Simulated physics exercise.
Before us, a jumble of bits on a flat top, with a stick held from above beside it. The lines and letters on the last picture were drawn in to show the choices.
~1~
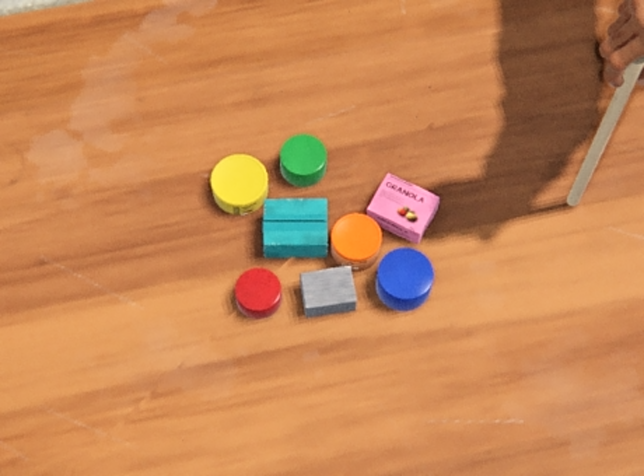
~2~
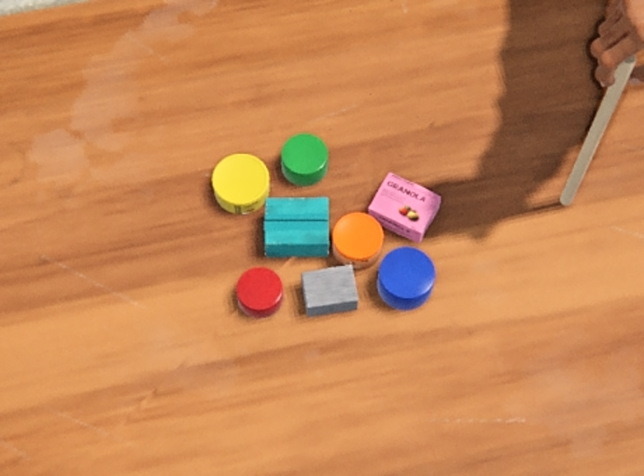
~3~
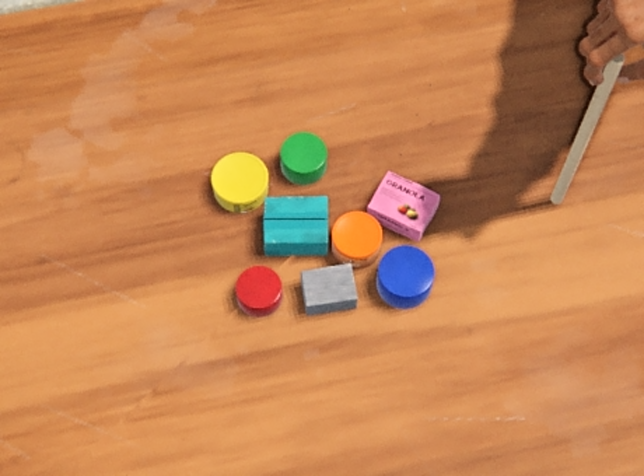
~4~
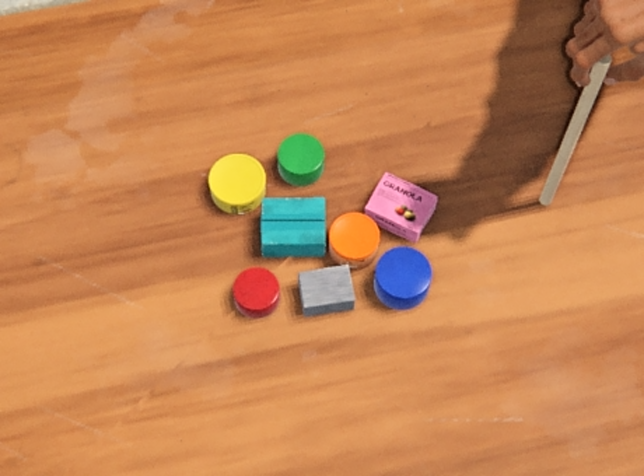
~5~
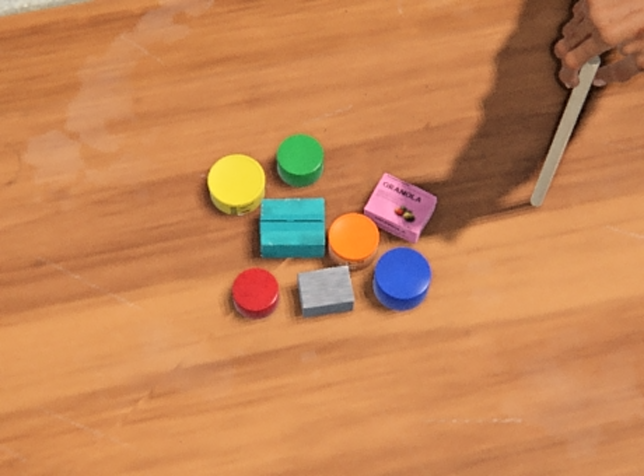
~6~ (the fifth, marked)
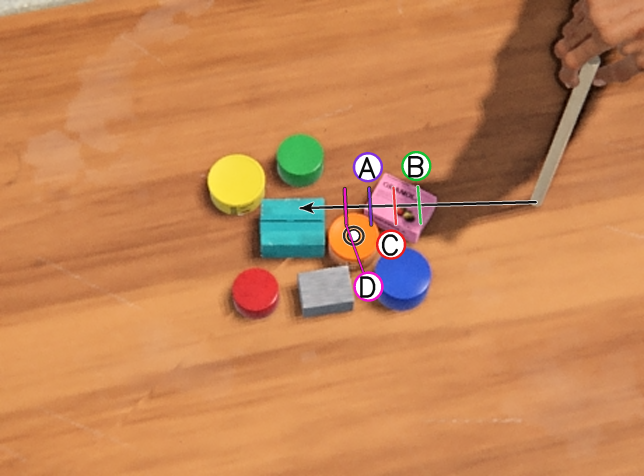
At the start, a loose cluster of small coloured jars, boxes and a grey block sits on a wooden surface, while a hand at the upper right holds a thin stick. The hand then moves the stick slowly a short way left, its shadow shifting too, while the objects stay put.
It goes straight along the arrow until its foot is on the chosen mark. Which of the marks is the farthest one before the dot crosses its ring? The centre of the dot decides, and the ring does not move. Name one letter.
B.
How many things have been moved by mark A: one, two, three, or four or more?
In all, three.
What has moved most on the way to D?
The pink packet.
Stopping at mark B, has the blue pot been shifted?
No.
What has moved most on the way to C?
It is the pink packet.
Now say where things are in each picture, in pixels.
The first picture shows yellow jar (240, 185); red pot (258, 294); grey block (328, 292).
The second picture shows grey block (329, 291); pink packet (405, 208).
The third picture shows turquoise box (296, 226); green pot (304, 159).
The fourth picture shows orange jar (354, 242); blue pot (403, 278).
The fifth picture shows yellow jar (237, 185); red pot (256, 294); grey block (325, 292).
On the copy, A at (370, 206); B at (419, 205); C at (395, 205); D at (346, 207); the arrow from (536, 202) to (301, 208); the white dot at (354, 235).
On B. First, foot of the stick (493, 204).
Then, foot of the stick (451, 205).
Finally, foot of the stick (419, 206); pink packet (392, 213); the dot is still in its ring.
By contrast, A shifts the dotted thing to (342, 266); C shifts the dotted thing to (345, 253); D shifts the dotted thing to (342, 272).
